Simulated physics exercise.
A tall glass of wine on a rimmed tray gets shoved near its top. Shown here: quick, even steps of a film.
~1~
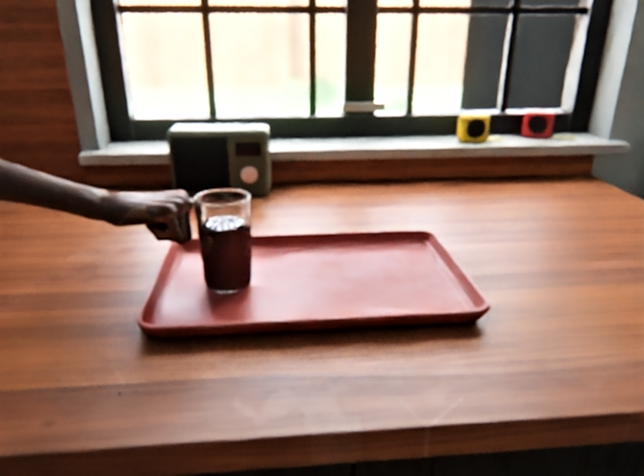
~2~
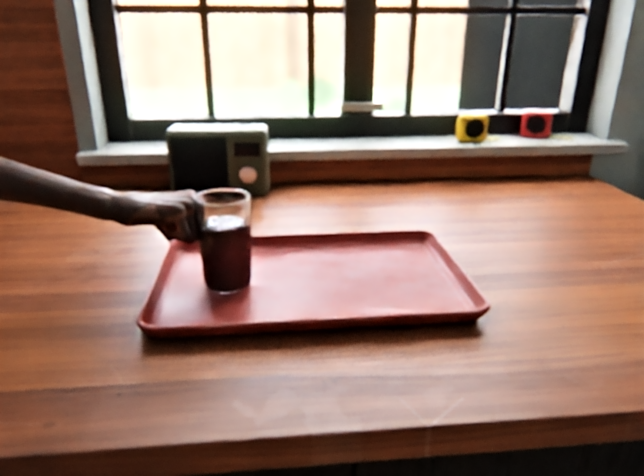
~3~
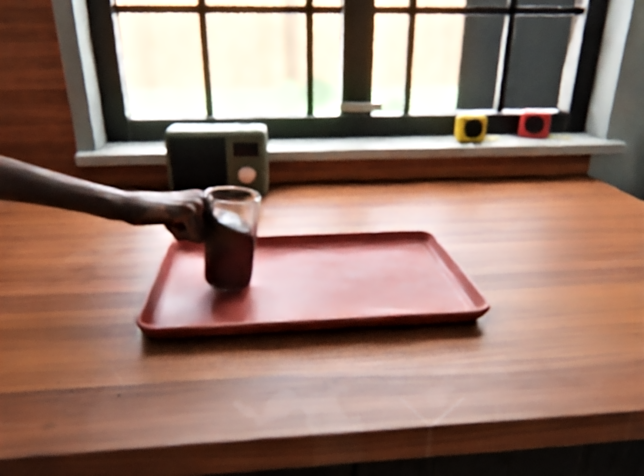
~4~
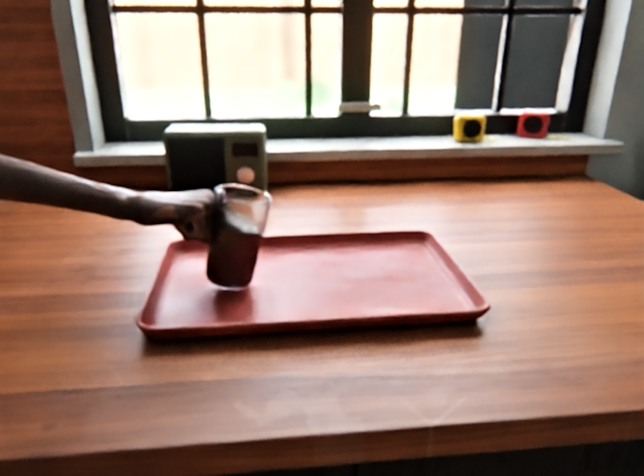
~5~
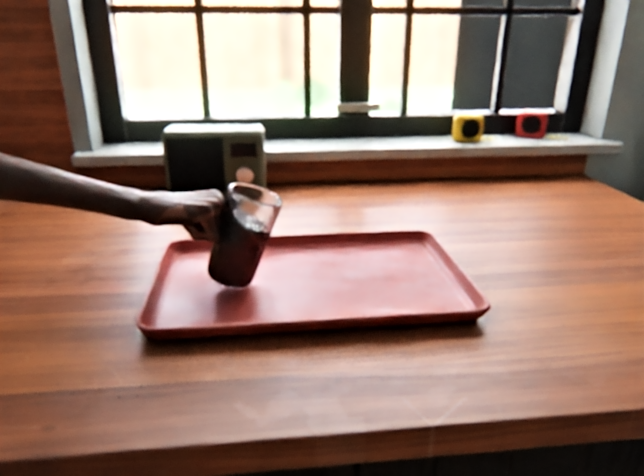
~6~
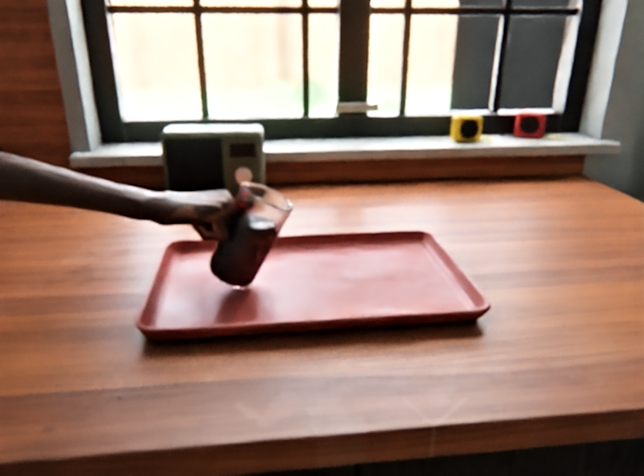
The clip opens on a tall glass of dark liquid standing upright on a red rimmed tray, on a wooden table before a window. A hand reaching in from the left pushes near its top, and the glass leans steadily rightward until it is clearly tilted, its base still on the tray.
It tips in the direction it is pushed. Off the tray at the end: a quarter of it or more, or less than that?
Most likely the tray will fail to keep three quarters of it.
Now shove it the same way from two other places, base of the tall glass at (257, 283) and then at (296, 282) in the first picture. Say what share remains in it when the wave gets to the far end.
Near 65 in a hundred first, near 85 in a hundred second.
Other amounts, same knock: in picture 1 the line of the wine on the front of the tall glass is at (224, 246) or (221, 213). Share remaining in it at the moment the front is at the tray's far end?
You'd find close to 55 in a hundred the first time and close to 50 in a hundred the second.
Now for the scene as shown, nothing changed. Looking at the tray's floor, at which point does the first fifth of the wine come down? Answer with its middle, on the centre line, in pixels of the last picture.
Close to (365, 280).
A moment on, the tall glass lies on its side and 98 per cent is in the glass, 0 on the tray and 2 above or beyond its rim.
Next, the tall glass lies on its side and 60 per cent is in the glass, 31 on the tray and 8 above or beyond its rim.
Then the tall glass lies on its side and 32 per cent is in the glass, 52 on the tray and 16 above or beyond its rim.
Later the tall glass lies on its side and 18 per cent is in the glass, 43 on the tray and 39 above or beyond its rim.
In the end 60 per cent is held by tray and glass, 40 is off the tray.
